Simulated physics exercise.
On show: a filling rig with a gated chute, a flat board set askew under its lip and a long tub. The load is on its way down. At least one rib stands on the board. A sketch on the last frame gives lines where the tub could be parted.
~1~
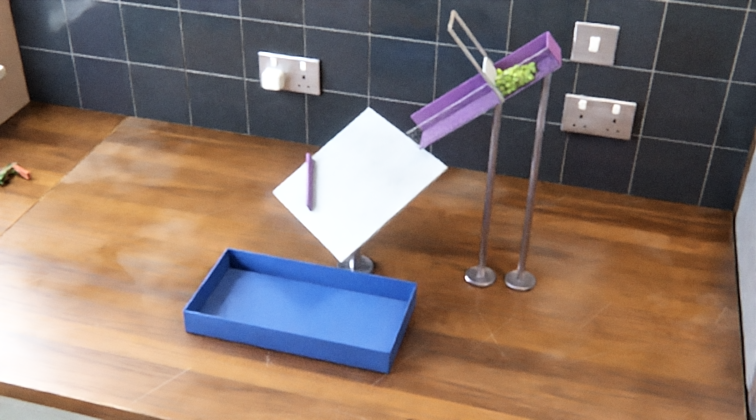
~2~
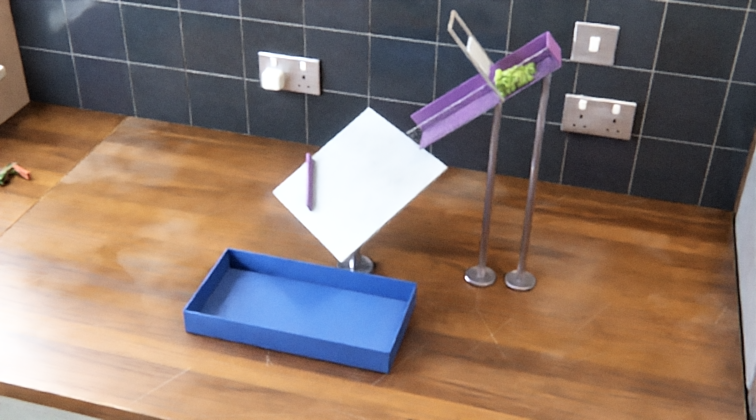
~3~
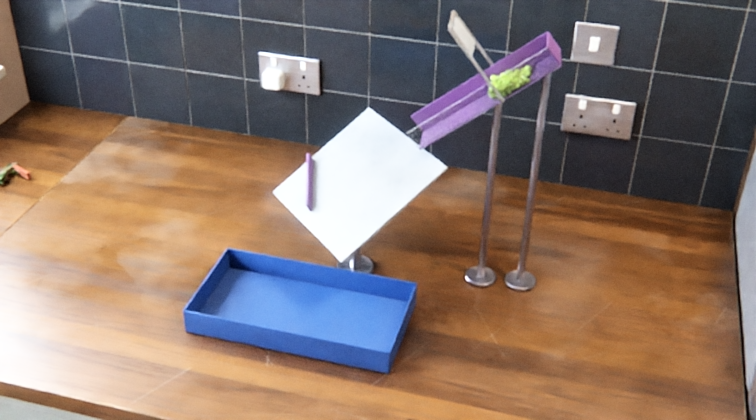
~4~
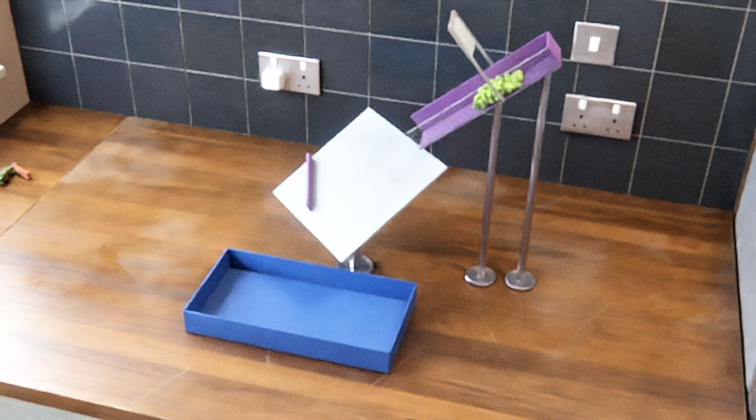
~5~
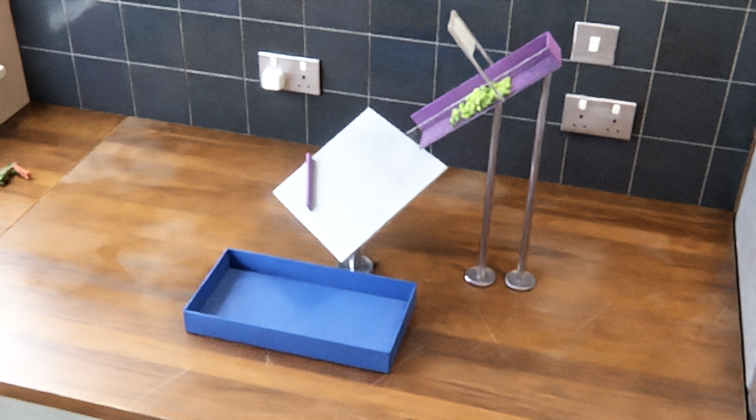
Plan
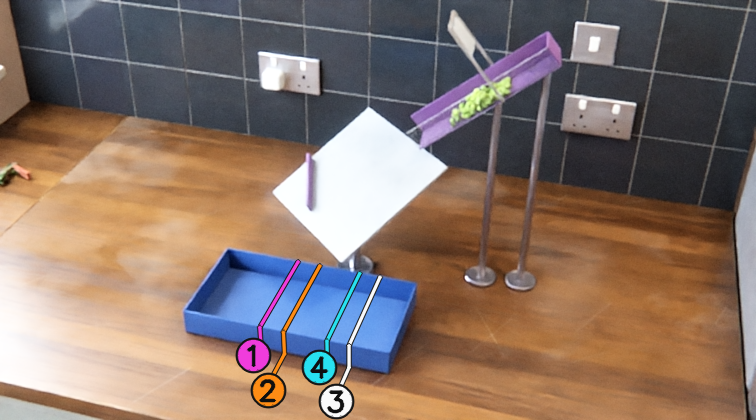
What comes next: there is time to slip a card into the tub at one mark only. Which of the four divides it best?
The answer is line 1.
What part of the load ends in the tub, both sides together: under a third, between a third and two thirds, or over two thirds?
Over two thirds.
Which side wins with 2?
The left side.
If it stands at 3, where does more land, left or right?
The left side.
On the marked copy, line 1 crosses the front rim at (260, 326); line 2 crosses the front rim at (283, 331); line 3 crosses the front rim at (349, 344); line 4 crosses the front rim at (327, 340).
With 1, of what is caught, about a third on the left of the divider, about two thirds on the right.
With 2, of what is caught, nearly all on the left of the divider, a small part on the right.
With 3, of what is caught, all on the left of the divider, none on the right.
With 4, of what is caught, nearly all on the left of the divider, a stray few on the right.
